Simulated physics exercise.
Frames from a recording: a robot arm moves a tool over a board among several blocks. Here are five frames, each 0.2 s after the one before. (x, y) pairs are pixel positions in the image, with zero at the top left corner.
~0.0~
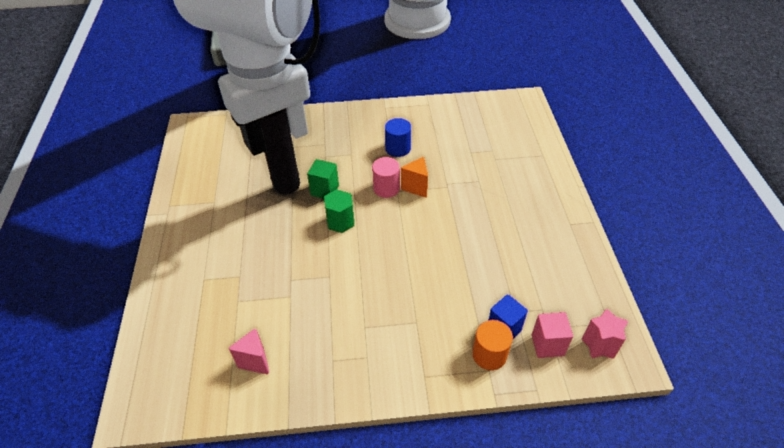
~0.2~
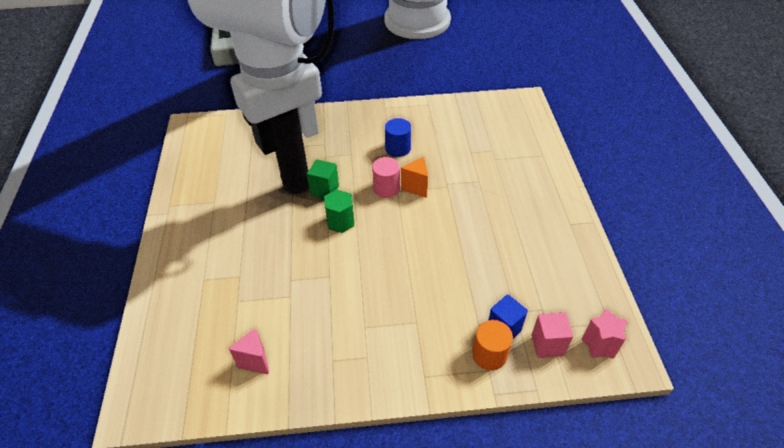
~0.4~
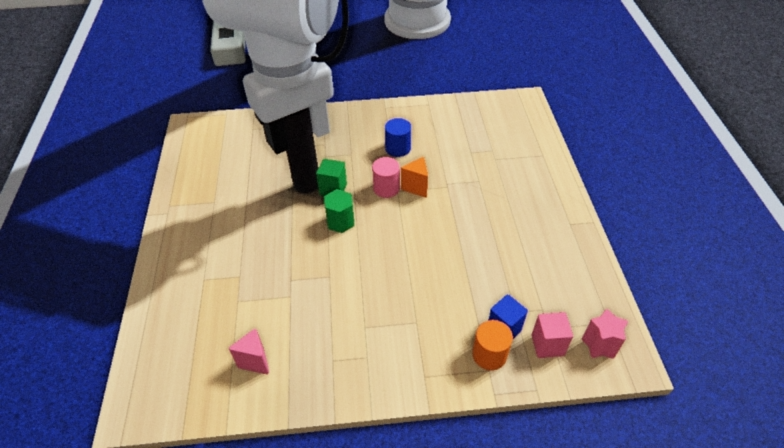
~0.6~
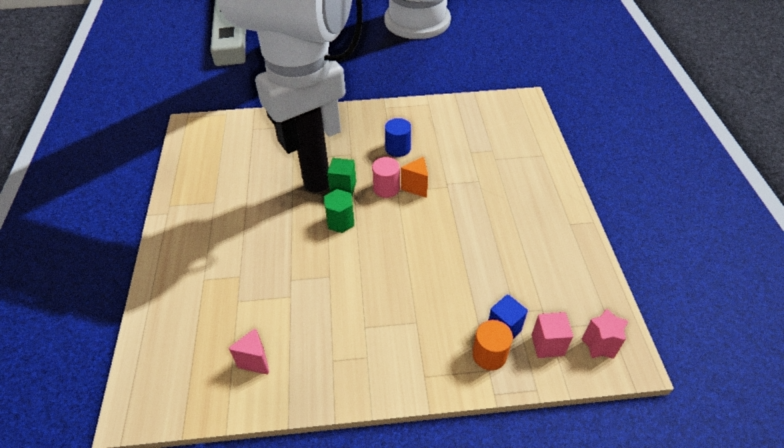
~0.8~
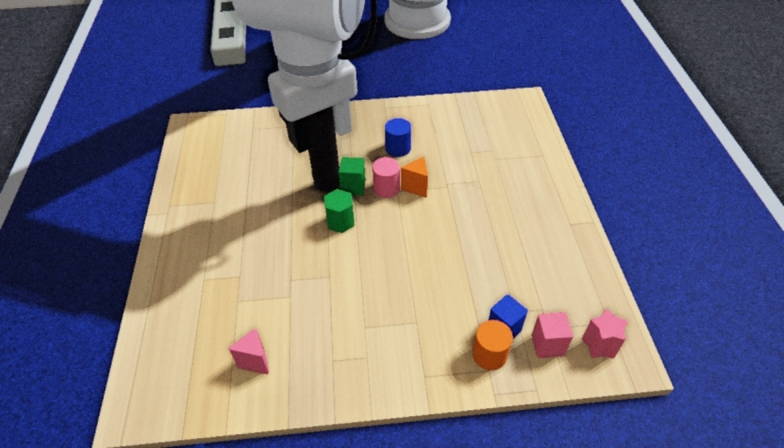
Robot arm moving its black tool rightward across a wooden board, pushing a green block toward a pink round block.
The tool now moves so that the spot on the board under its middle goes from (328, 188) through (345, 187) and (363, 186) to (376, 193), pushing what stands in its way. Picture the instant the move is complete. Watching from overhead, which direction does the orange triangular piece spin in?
From the top: Counterclockwise.
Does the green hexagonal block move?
No, it doesn't check out.
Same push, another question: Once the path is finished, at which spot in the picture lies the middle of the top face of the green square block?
Somewhere near (401, 168).
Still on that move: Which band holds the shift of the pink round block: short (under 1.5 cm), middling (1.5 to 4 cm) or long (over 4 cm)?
The distance will be above 4 cm.
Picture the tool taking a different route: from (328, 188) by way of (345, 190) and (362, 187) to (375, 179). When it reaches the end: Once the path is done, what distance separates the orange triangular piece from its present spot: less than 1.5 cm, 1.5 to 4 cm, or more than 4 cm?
It will move more than 4 cm.
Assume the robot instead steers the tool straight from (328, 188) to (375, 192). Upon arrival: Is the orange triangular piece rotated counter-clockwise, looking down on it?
No, that is not what happens.
On the path given first. Halfway along, tool (354, 181); green square block (379, 163); pink round block (404, 167); orange triangular piece (434, 166), turned 15° anticlockwise.
At the end, tool (376, 188); green hexagonal block not moved; green square block (401, 168), turned 15° anticlockwise; pink round block (429, 172); orange triangular piece (450, 167), turned 70° anticlockwise.
